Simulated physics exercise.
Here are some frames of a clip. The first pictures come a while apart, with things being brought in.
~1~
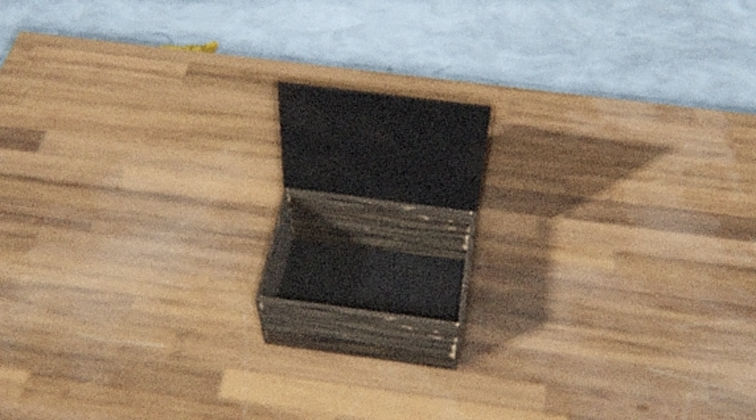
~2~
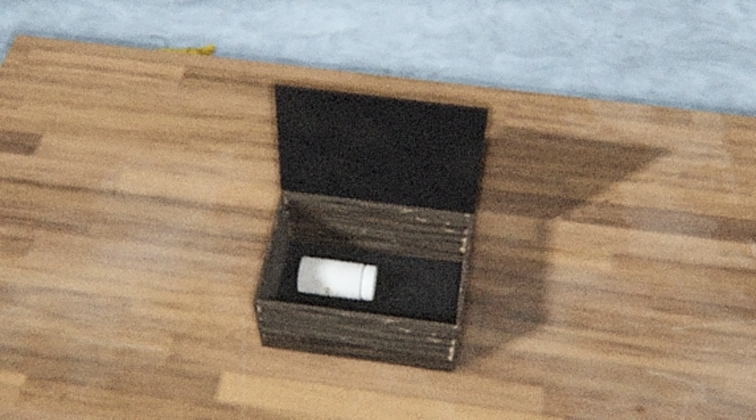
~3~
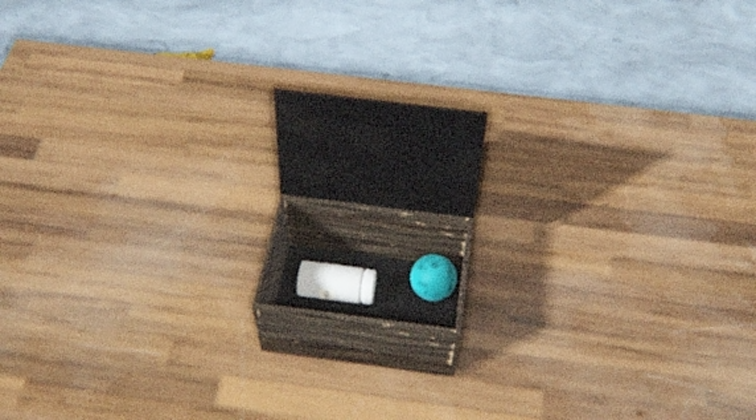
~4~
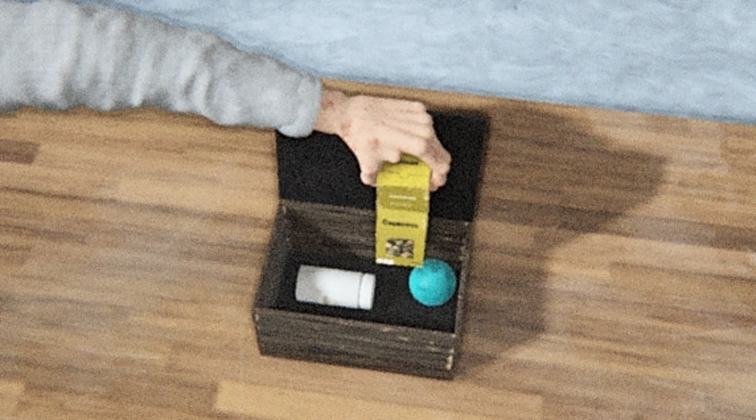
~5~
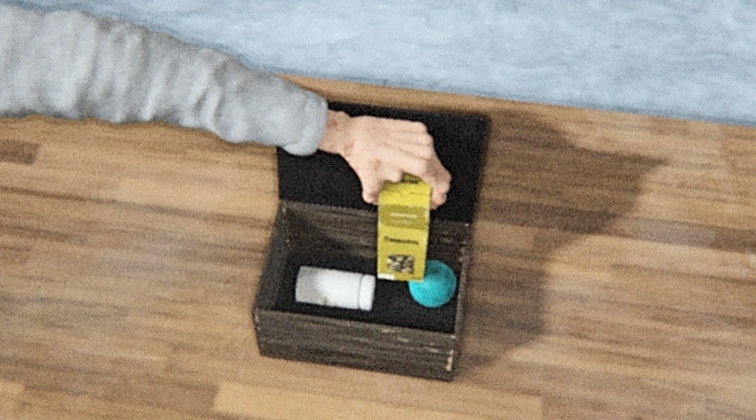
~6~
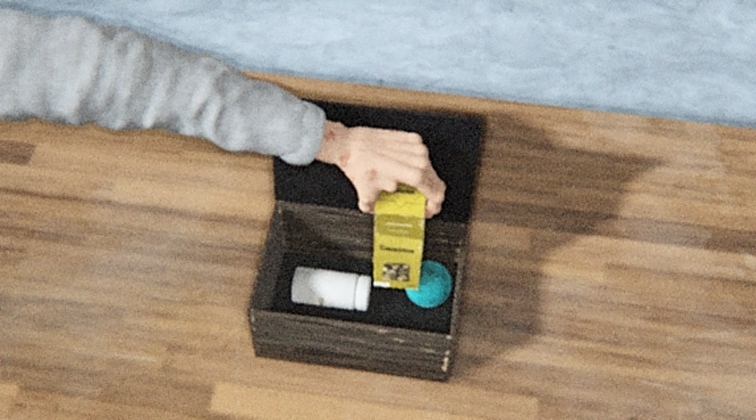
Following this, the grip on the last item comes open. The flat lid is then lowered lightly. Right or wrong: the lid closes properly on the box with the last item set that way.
Right.
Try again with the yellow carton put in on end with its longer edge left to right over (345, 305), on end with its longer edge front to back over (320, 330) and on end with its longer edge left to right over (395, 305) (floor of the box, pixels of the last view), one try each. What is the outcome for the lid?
Try one: The lid remains open; try two: It remains open; try three: It comes all the way down.
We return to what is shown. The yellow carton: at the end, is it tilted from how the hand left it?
The yellow carton ends up leaning.
Then, 0.40 s on from there, yellow carton on its side near (346, 266).
Then, 1.00 s on from there, lid starting down; yellow carton on its side near (342, 277); white shaker shifted about its own width.
Then, 1.60 s on from there, lid 60° above the rim; yellow carton on its side near (342, 277); white shaker shifted about its own width.
Then, 2.10 s on from there, lid 22° above the rim; yellow carton on its side near (342, 277); white shaker shifted about its own width.
In the end, lid shut; toppled in the box, yellow carton; moved from the start, white shaker; turquoise ball unmoved. At the end, from the last picture's camera, yellow carton near (342, 277).
